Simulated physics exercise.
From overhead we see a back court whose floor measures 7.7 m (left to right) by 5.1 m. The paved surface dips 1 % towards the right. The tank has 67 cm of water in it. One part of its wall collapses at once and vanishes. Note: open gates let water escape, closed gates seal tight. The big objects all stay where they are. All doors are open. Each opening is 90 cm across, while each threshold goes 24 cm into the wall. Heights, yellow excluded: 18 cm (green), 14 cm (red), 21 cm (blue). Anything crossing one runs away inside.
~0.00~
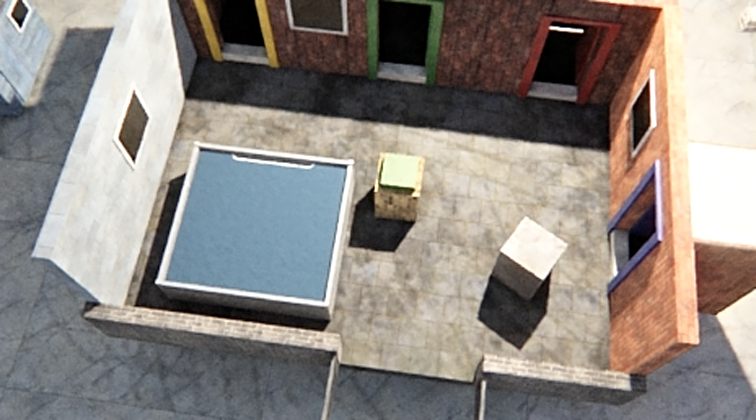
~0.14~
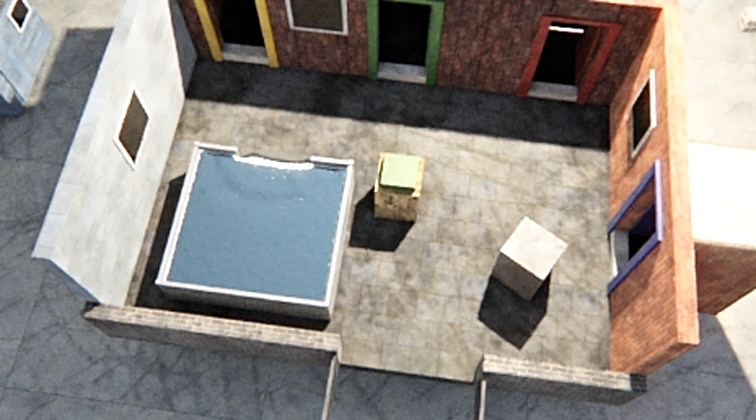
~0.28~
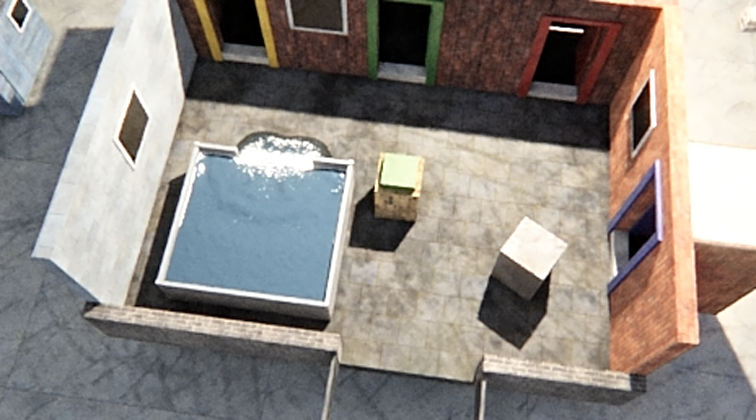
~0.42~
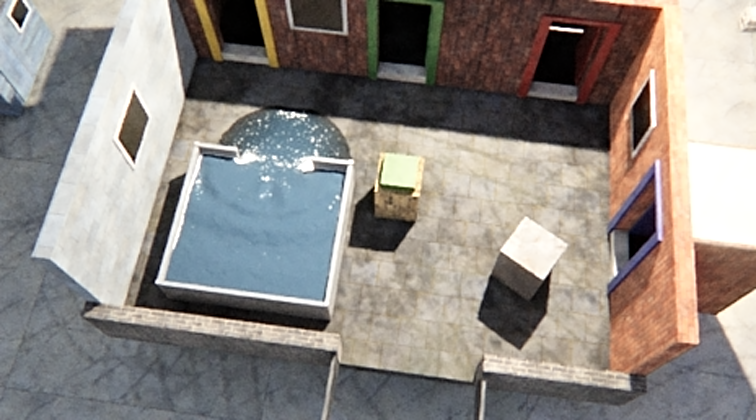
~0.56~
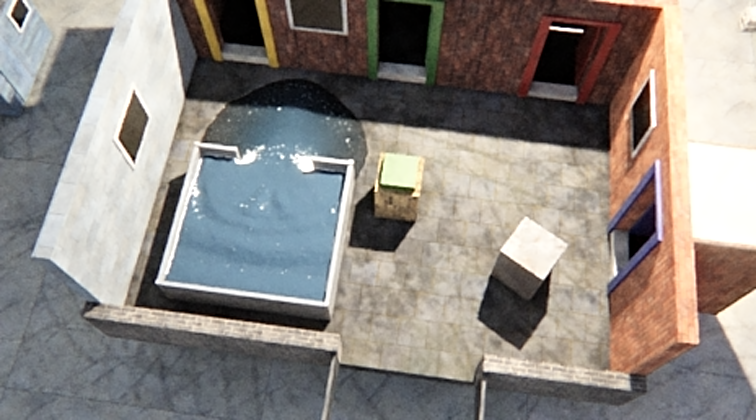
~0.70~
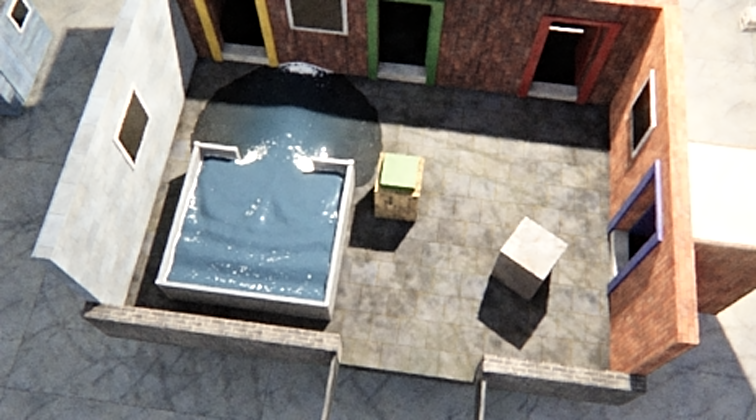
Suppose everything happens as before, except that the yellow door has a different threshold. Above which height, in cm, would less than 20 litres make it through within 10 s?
Above roughly 29 cm.
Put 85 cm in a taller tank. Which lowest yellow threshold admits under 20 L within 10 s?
Roughly 38 cm high.
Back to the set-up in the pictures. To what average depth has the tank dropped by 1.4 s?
Around 49 cm on average.
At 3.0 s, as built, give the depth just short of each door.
Depths in cm: Green 18, yellow 31, red 5, blue 0.
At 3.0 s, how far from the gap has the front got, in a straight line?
Roughly 6.0 metres.
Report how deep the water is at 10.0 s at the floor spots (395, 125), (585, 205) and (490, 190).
Around 6 cm, 12 cm and 8 cm.
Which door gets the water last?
Door: Blue.
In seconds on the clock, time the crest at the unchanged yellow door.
Around 2.4 s.
After 1.4 s water covers 25 % of the floor, deepest (42 cm) near (300, 79); 31 cm at the yellow door, 5 litres in over its 20 cm threshold.
After 3.0 s water covers 50 % of the floor, deepest (36 cm) near (207, 59); 31 cm at the yellow door, 78 litres in over its 20 cm threshold.
After 10.0 s water covers 95 % of the floor, deepest (18 cm) near (603, 107); 10 cm at the yellow door, 110 litres in over its 20 cm threshold.
At the yellow door as built, the water arrived by 0.8 s and peaked near 34 cm at 2.4 s.
Run again over the same 10 s with other heights there, 57 litres in over 24 cm, 5 litres over 32.5 cm. The limit of 20 litres is kept from about 29 cm up.
